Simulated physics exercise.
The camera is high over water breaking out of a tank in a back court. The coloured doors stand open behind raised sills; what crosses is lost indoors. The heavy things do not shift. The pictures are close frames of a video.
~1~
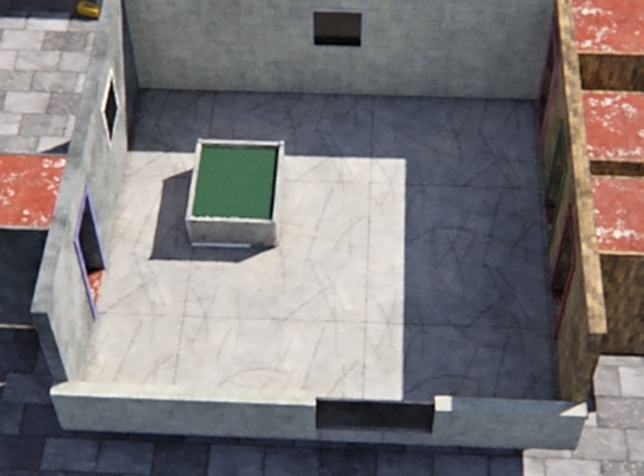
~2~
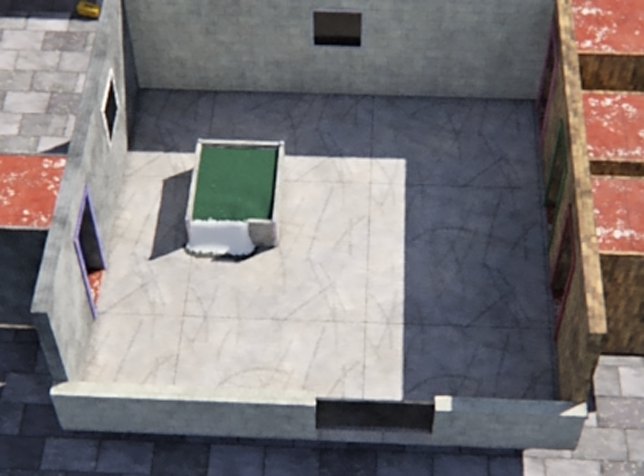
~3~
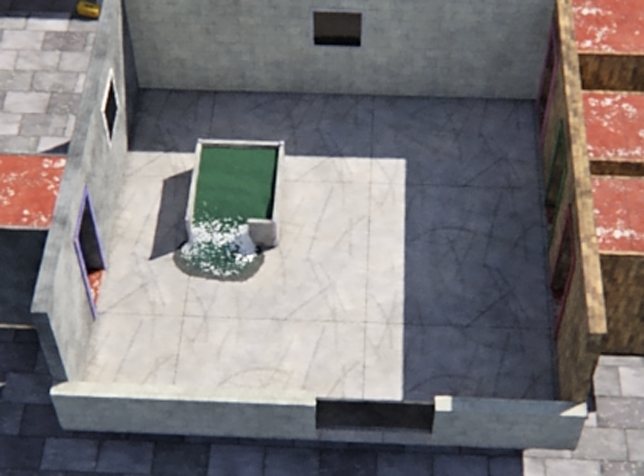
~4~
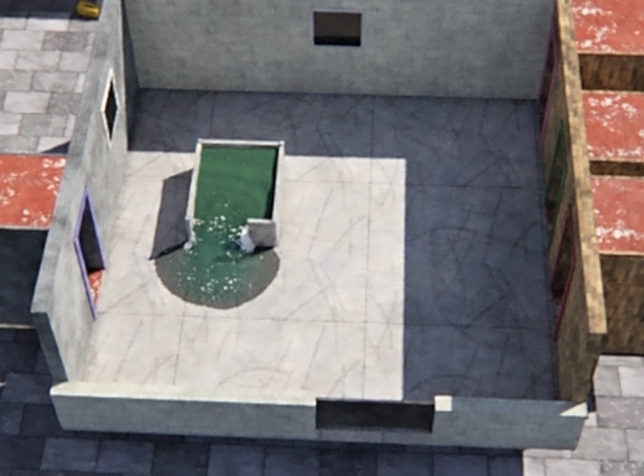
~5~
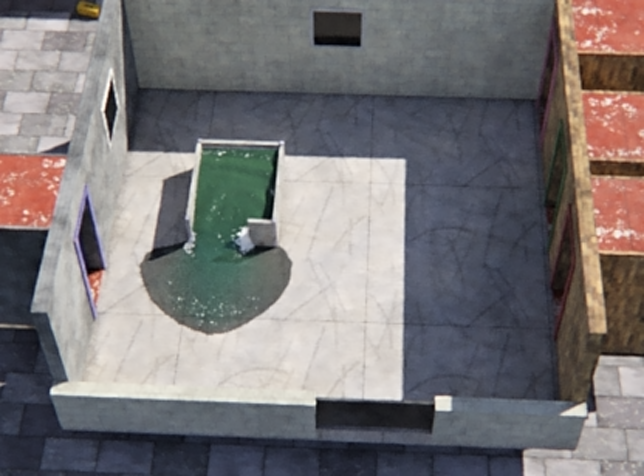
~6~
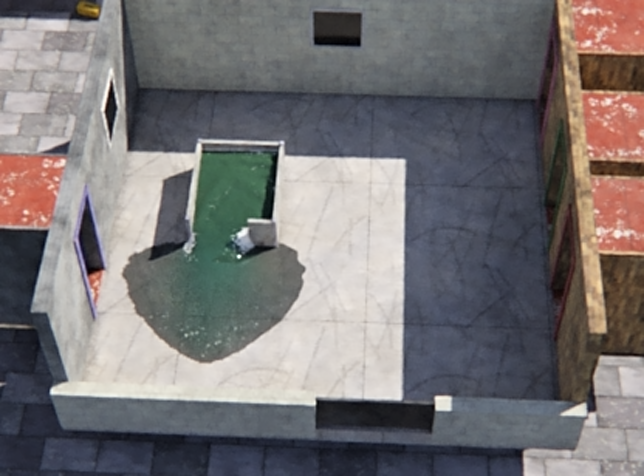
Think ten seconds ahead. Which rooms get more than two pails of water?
In the end: The green door admits no more than that; the red door admits no more than that; the blue door lets in a lot; the pink door admits no more than that.
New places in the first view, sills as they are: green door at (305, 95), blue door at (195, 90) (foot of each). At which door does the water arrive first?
That is the one in red.
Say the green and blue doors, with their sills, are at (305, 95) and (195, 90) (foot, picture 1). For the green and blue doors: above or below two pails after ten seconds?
One by one: Green door holds, blue door holds.
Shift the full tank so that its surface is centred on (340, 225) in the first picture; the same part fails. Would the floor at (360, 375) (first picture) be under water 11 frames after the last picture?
At that place: Wet.
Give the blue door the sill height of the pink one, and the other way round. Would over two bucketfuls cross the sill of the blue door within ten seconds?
Then: The blue one takes less.
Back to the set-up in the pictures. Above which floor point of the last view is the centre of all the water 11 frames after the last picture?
Roughly at (209, 291).
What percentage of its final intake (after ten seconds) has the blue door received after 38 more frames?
Close to 70 %.
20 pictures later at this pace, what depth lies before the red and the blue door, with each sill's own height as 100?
In turn 0 and 160 per cent.
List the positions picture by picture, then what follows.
In the first picture, still water in the open tank at (236, 183).
In the second picture, water pours out at (221, 234) and has run to (189, 248).
In the third picture, the front is at (246, 276), out from the gap at (221, 235).
In the fourth picture, the front is at (232, 304), out from the gap at (221, 237).
In the fifth picture, the front is at (200, 327), out from the gap at (221, 236).
In the sixth picture, water pours out at (221, 236) and has run to (196, 355).
A moment on, water covers 20 % of the floor; the green door not reached, the red door not reached, the blue door wet at the sill, nothing in, the pink door not reached.
Next, water covers 25 % of the floor; the green door not reached, the red door not reached, the blue door under two buckets in, the pink door not reached.
Then, water covers 30 % of the floor; the green door not reached, the red door not reached, the blue door over two buckets in, the pink door not reached.
Later, water covers 45 % of the floor; the green door not reached, the red door wet at the sill, nothing in, the blue door over two buckets in, the pink door not reached.
In the end, water covers 65 % of the floor; the green door wet at the sill, nothing in, the red door under two buckets in, the blue door far over two buckets in, the pink door not reached.
